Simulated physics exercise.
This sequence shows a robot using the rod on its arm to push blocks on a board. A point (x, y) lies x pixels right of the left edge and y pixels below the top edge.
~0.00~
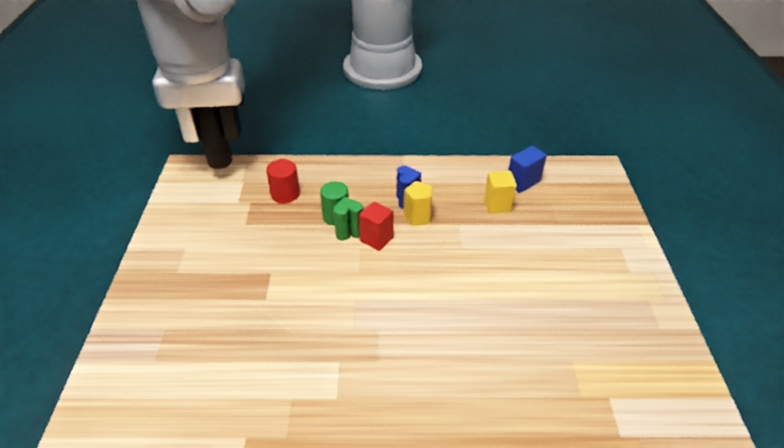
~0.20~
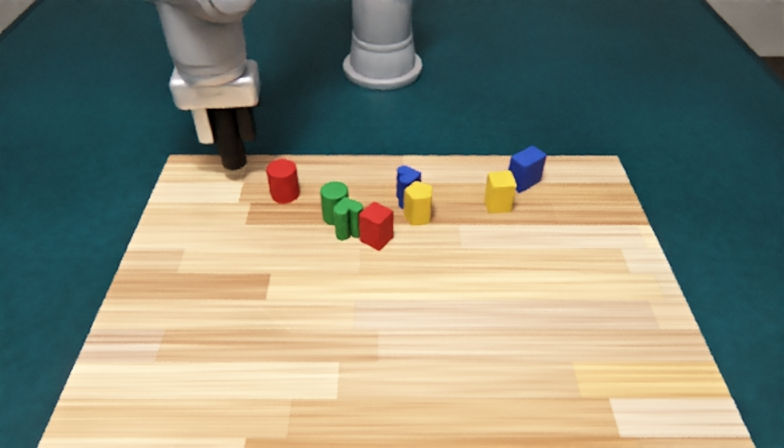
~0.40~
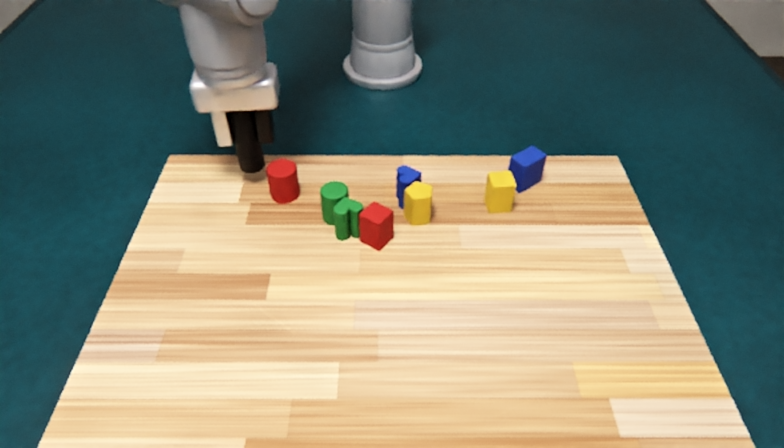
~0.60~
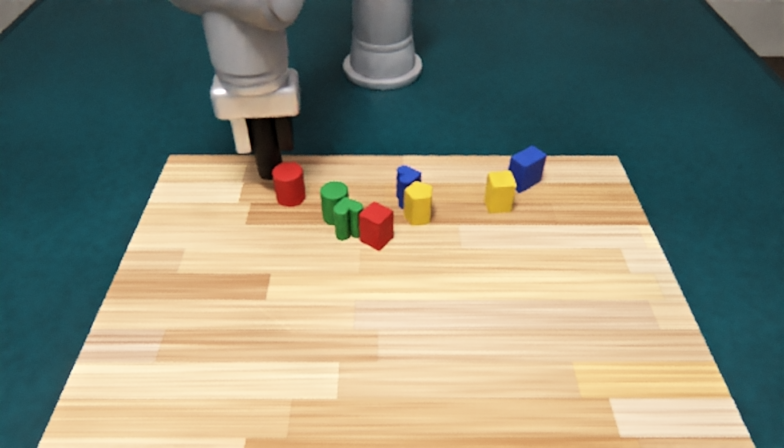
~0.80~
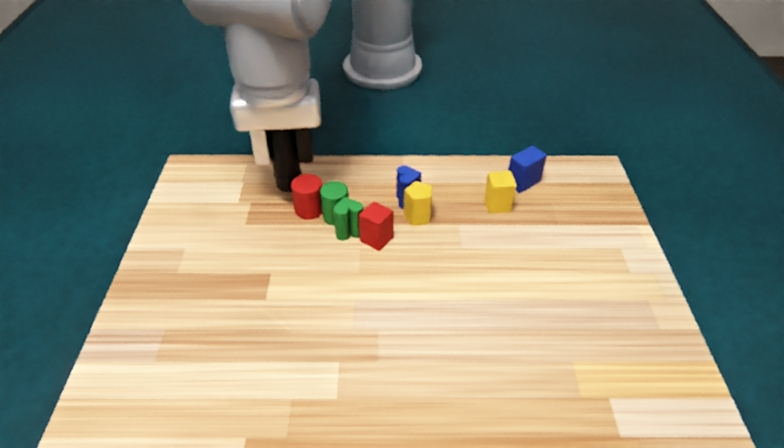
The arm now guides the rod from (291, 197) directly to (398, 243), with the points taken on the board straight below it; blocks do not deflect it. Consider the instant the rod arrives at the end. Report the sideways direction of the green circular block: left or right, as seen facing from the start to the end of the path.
Over to the left.
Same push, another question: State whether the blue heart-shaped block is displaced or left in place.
It gets no push and keeps its place.
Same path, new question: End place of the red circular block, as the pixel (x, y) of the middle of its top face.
In the picture, it is at (340, 216).
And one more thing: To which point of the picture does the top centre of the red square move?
Its top middle: (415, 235).
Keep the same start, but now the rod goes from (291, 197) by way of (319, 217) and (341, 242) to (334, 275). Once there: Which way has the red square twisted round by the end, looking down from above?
From overhead, the rotation is counterclockwise.
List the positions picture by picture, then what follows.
Lower end of the rod at (220, 162), tops of blocks, red circular block at (281, 167), green circular block at (334, 189), green heart-shaped block at (348, 205), red square at (376, 212), blue heart-shaped block at (408, 173), yellow five-sided block at (420, 190), in the first frame.
Rod at (235, 164), blocks as before, in the second frame.
Rod at (253, 167), blocks as before, in the third frame.
Rod at (271, 173), red circular block at (287, 171), in the fourth frame.
Rod at (289, 185), red circular block at (306, 183), green circular block at (334, 189), green heart-shaped block at (348, 205), red square at (376, 212), blue heart-shaped block at (408, 173), yellow five-sided block at (420, 190), in the fifth frame.
The first path, step by step. One third of the way, rod at (324, 199); red circular block at (332, 203); green circular block at (361, 193); green heart-shaped block at (358, 214), turned 45° clockwise; red square at (384, 217), turned 40° anticlockwise.
Two thirds of the way, rod at (361, 214); red circular block at (340, 216); green circular block at (388, 199); green heart-shaped block at (360, 230); red square at (386, 218), turned 45° anticlockwise.
At the end, rod at (399, 231); red circular block at (340, 216); green circular block at (420, 203); green heart-shaped block at (360, 230); red square at (417, 236), turned 30° anticlockwise; blue heart-shaped block not moved; yellow five-sided block at (429, 186), turned 25° anticlockwise.
